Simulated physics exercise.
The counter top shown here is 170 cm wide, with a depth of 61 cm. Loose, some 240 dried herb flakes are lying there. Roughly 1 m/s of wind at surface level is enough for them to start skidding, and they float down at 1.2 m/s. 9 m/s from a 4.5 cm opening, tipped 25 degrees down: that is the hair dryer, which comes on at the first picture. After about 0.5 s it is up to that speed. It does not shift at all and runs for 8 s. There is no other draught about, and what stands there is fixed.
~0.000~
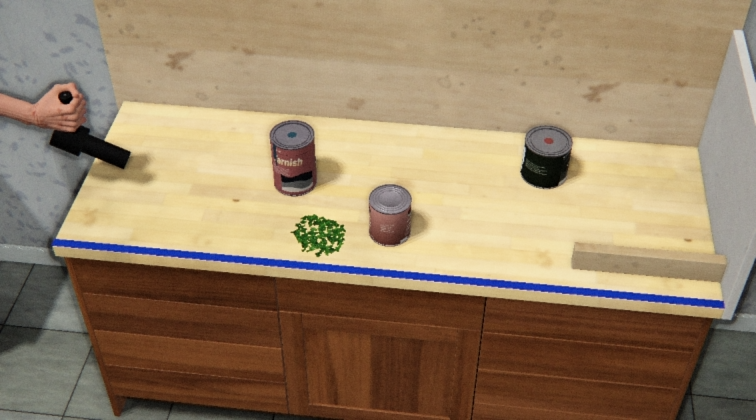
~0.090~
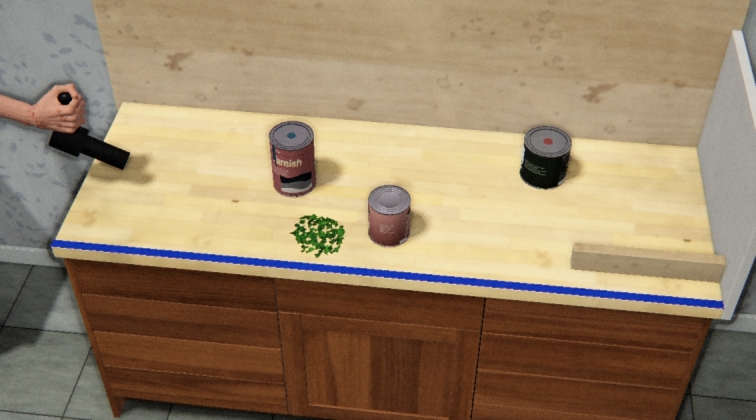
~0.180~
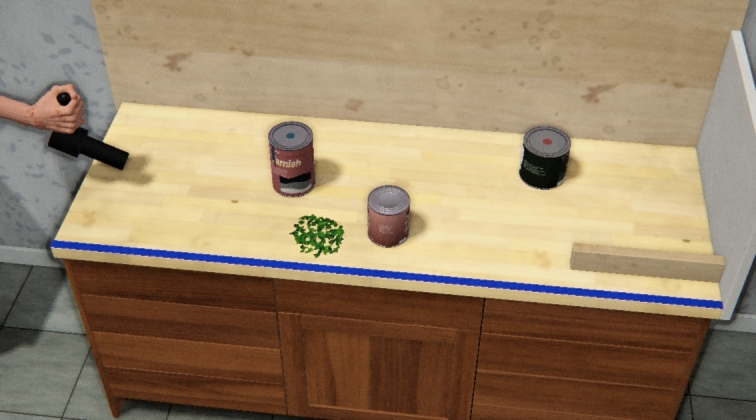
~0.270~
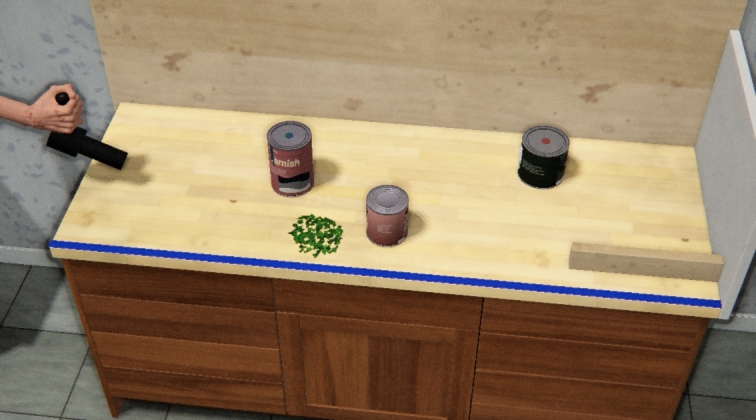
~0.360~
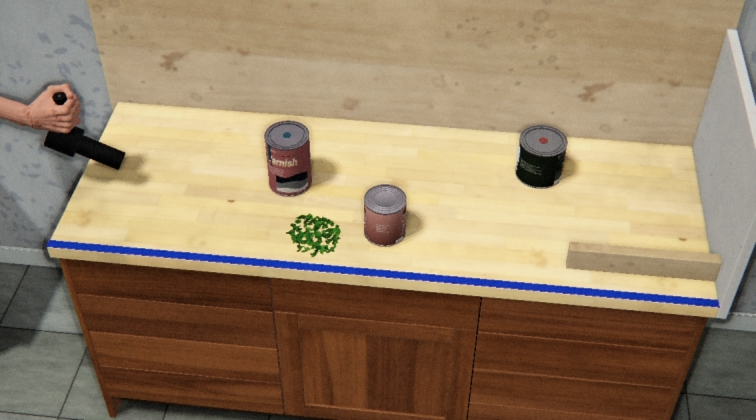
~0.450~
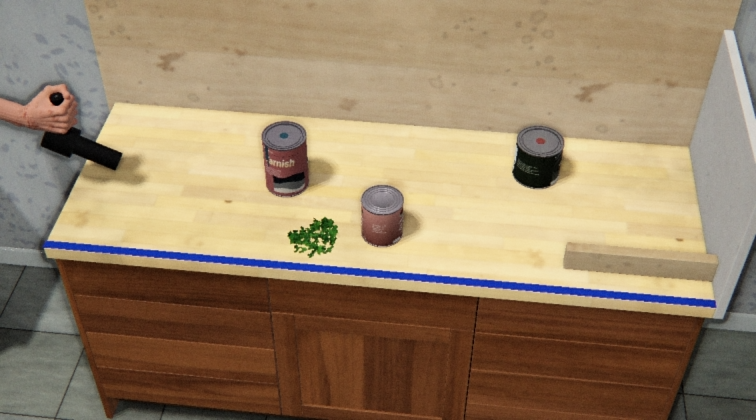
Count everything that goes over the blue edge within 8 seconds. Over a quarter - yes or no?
Over a quarter: Yes.
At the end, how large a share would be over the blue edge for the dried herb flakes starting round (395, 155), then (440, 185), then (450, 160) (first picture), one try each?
Going through the three spots in order, you'd get 0 percent, 0 percent and 0 percent.
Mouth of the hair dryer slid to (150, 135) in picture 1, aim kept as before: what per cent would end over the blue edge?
I'd put it at around 90 per cent.
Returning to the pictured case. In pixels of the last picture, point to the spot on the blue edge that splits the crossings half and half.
Roughly at pixel (415, 281).
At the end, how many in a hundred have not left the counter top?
It comes to about 5 % at the end.
After 1.6 s, 22 % are on the move or not yet settled, 83 % are over the blue edge; the middle of those still in play is near (441, 270).
After 2.6 s, 9 % are on the move or not yet settled, 91 % are over the blue edge.
After 4.4 s, 6 % are on the move or not yet settled, 94 % are over the blue edge.
After 8.0 s, at the end, 95 % are over the blue edge.
